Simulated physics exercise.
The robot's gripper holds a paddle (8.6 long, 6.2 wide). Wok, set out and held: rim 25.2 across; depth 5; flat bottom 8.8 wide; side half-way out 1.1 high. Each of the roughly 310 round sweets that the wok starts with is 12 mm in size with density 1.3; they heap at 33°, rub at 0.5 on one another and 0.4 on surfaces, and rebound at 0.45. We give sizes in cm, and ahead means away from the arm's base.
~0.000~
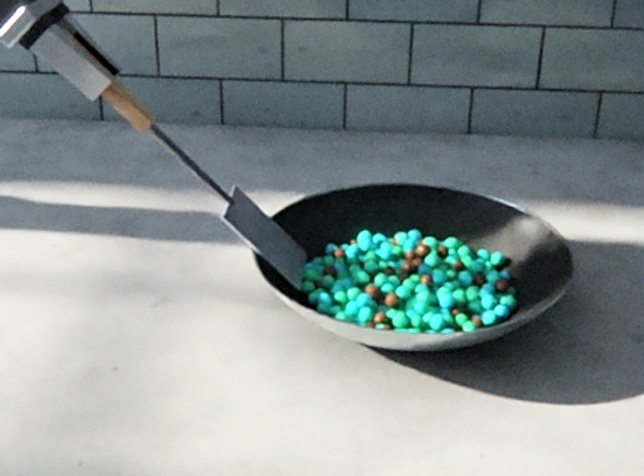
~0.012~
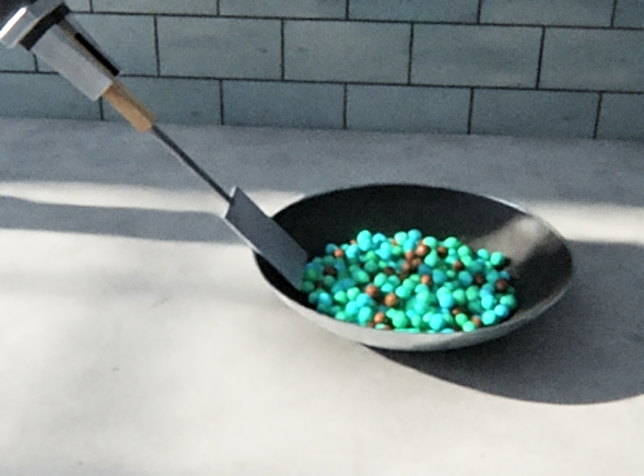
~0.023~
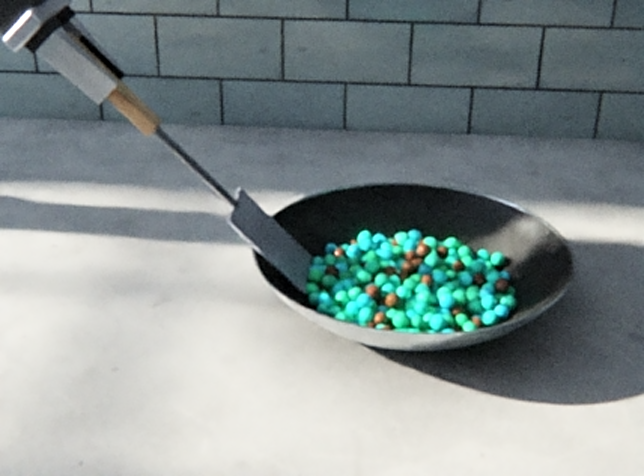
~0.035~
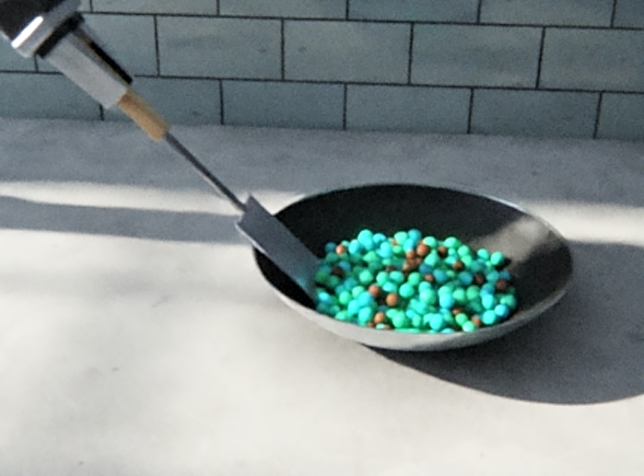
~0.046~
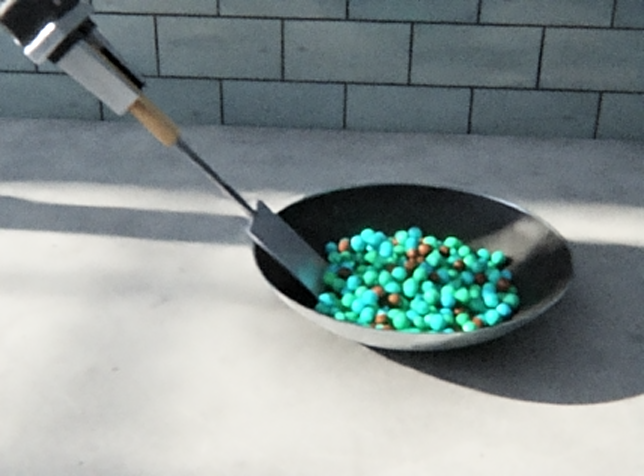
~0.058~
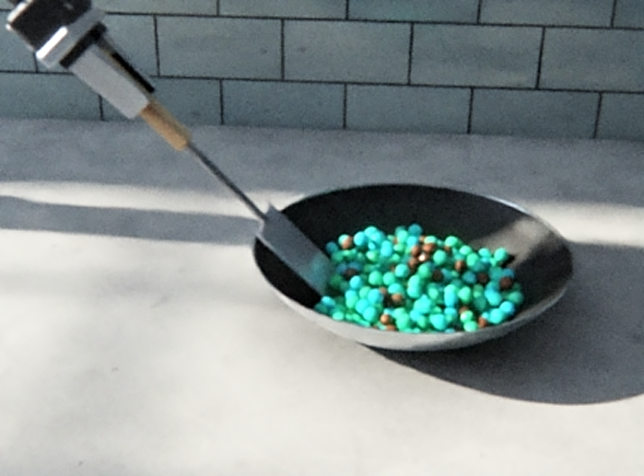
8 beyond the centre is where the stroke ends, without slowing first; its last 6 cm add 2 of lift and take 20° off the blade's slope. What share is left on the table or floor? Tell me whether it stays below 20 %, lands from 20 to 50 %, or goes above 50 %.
It stays below 20 %.
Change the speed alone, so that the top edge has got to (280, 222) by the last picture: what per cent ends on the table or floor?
About 25 percent.
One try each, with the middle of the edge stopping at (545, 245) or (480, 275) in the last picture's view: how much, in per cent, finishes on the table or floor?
About 30 and 5 per cent.
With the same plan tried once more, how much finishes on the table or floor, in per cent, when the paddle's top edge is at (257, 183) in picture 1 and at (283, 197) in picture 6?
Off the vessel, on the table or floor: Some 10 percent.
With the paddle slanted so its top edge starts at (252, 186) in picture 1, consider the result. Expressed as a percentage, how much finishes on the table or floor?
Roughly 15%.
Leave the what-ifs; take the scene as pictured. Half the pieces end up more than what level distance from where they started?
It works out to roughly 4 cm.
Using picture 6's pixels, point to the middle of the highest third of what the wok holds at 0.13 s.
It sits at about (453, 277).
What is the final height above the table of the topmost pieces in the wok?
It reaches around 6.0 cm.
By 0.13 s, sloping 46°, highest piece 5 above the table; 311 in the wok.
By 0.20 s, sloping 39°, highest piece 6 above the table; 311 in the wok.
By 0.43 s, sloping 26°, highest piece 6 above the table; 278 in the wok, 28 on the table or floor, 5 on the blade or in flight.
By 1.48 s, sloping 26°, highest piece 6 above the table; 278 in the wok, 33 on the table or floor.
Final count, 278 in the wok, 33 on the table or floor. That is 11 % on the table or floor.
